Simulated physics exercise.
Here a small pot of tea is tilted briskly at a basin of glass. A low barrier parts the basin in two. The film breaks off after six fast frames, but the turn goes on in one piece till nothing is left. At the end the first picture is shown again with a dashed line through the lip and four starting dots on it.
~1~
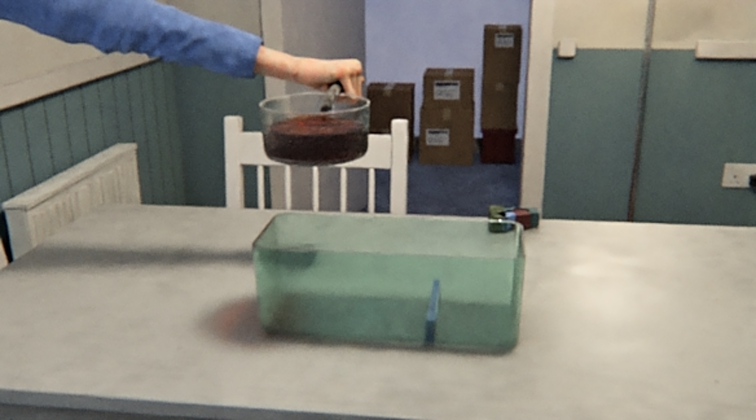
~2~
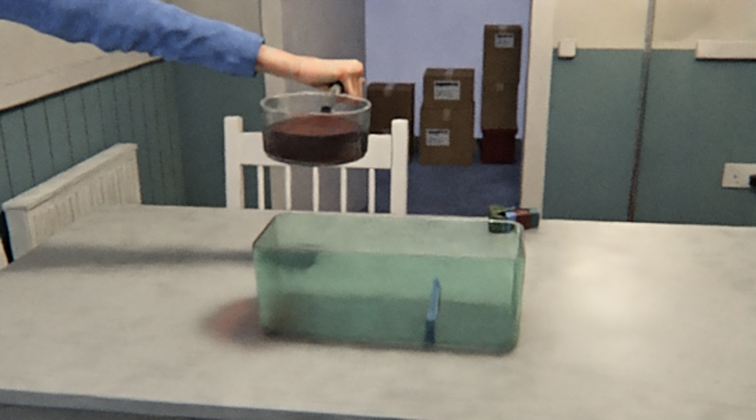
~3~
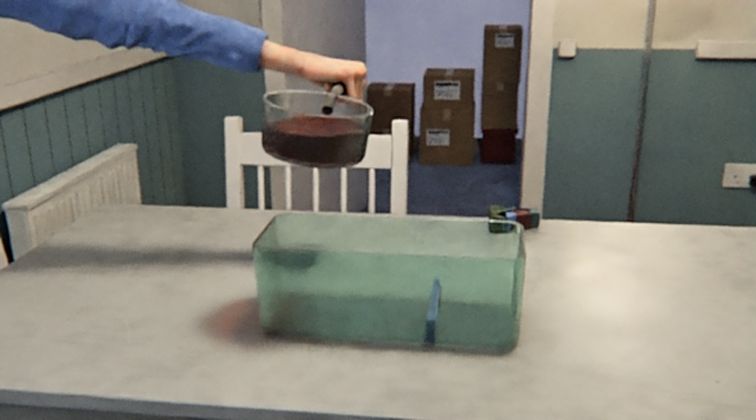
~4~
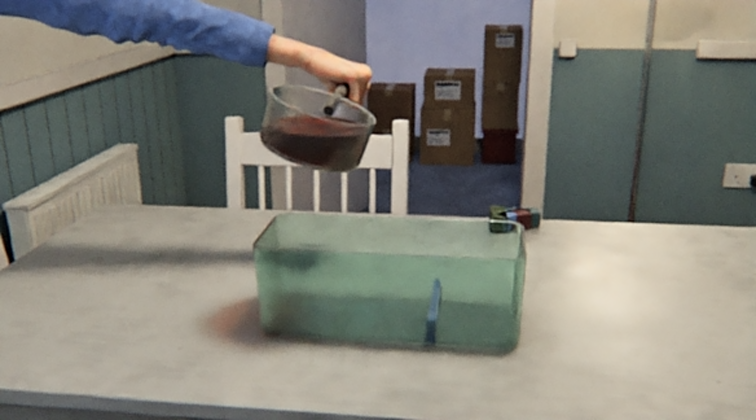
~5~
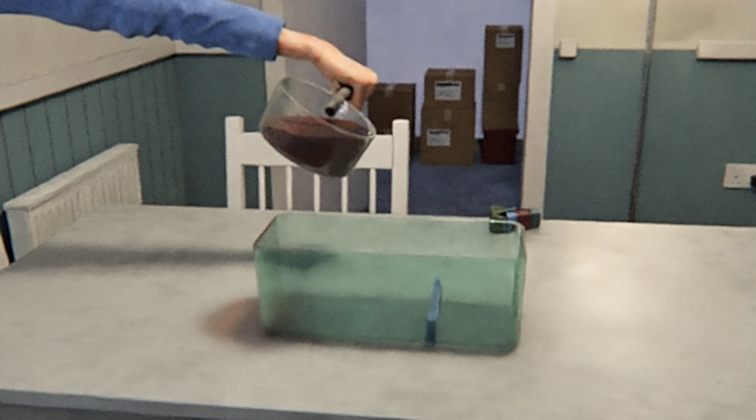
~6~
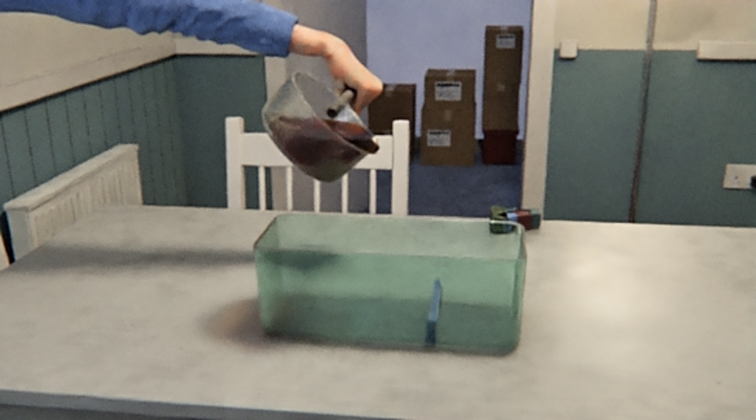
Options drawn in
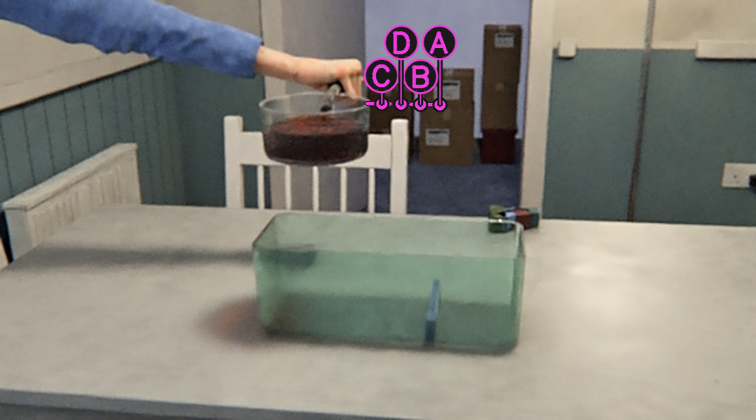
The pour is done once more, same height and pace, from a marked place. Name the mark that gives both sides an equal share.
Place D does it best.
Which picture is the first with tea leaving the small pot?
In picture 6.
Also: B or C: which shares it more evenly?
That would be B.
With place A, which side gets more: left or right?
More ends on the right.
In magenta, A at (439, 104); B at (420, 104); C at (381, 103); D at (401, 104).
If A is chosen, about 19 % ends left of the wall and 79 % right of it.
If B is chosen, about 35 % ends left of the wall and 65 % right of it.
If C is chosen, about 80 % ends left of the wall and 17 % right of it; 3 % is lost outside.
If D is chosen, about 56 % ends left of the wall and 43 % right of it.
